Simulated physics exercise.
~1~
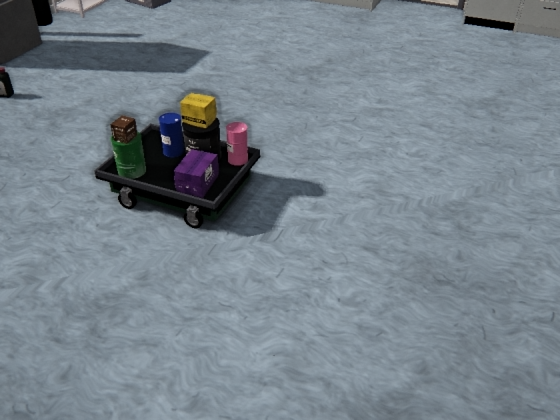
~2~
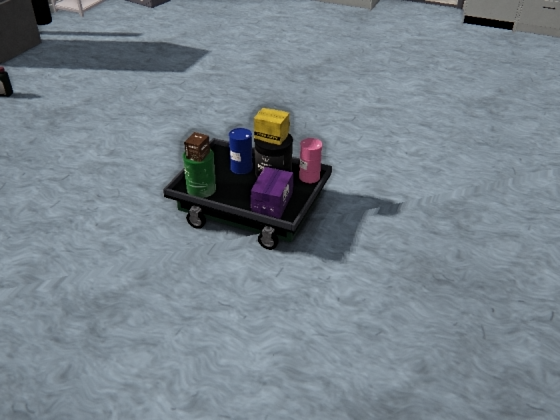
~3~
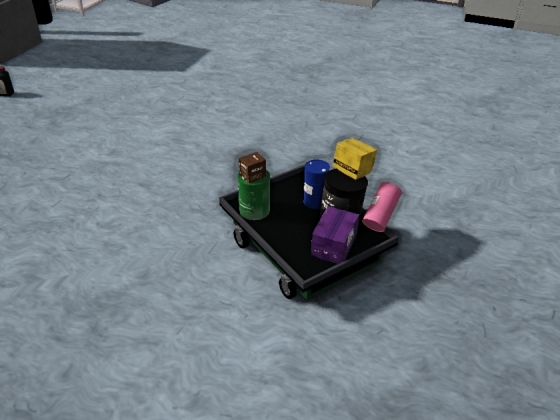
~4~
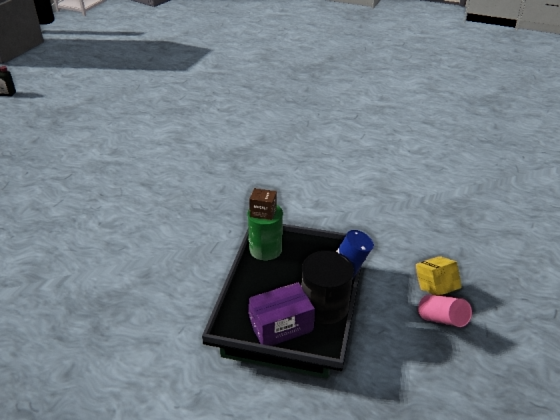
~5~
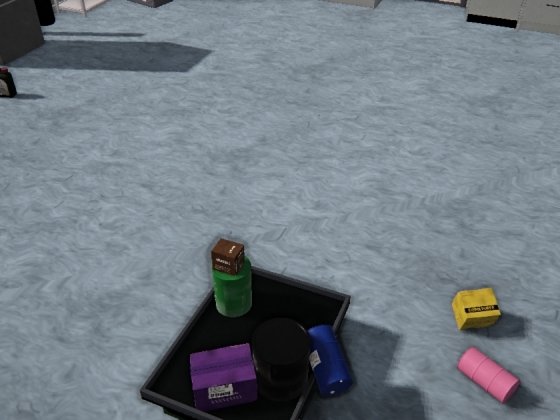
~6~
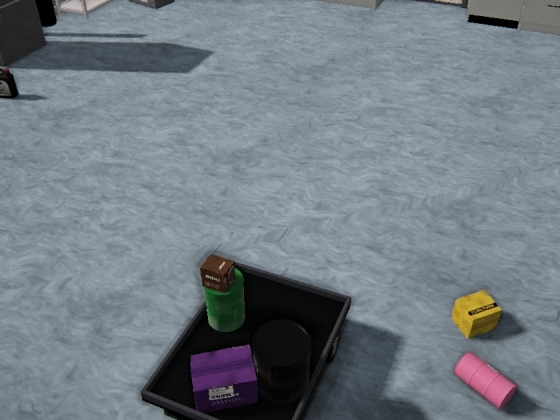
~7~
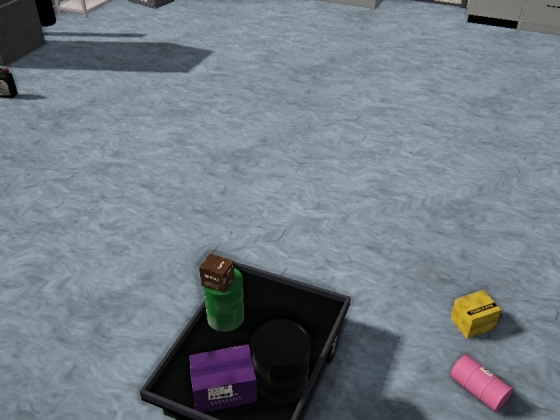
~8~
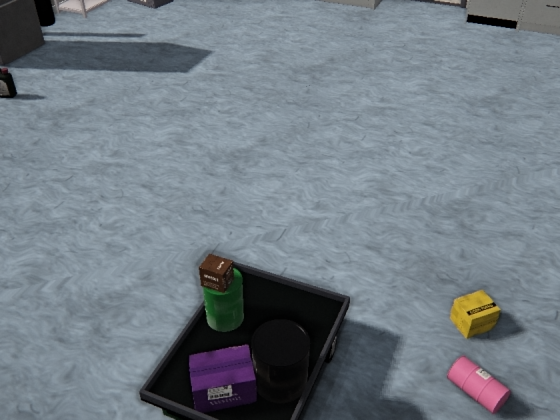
On a mottled blue-grey floor, a black flat cart carrying colourful containers and boxes rolls right, then swings around toward the viewer; the pink canister and yellow box tumble off, the blue canister follows, and the cart stops with the green, black, purple and brown items aboard.
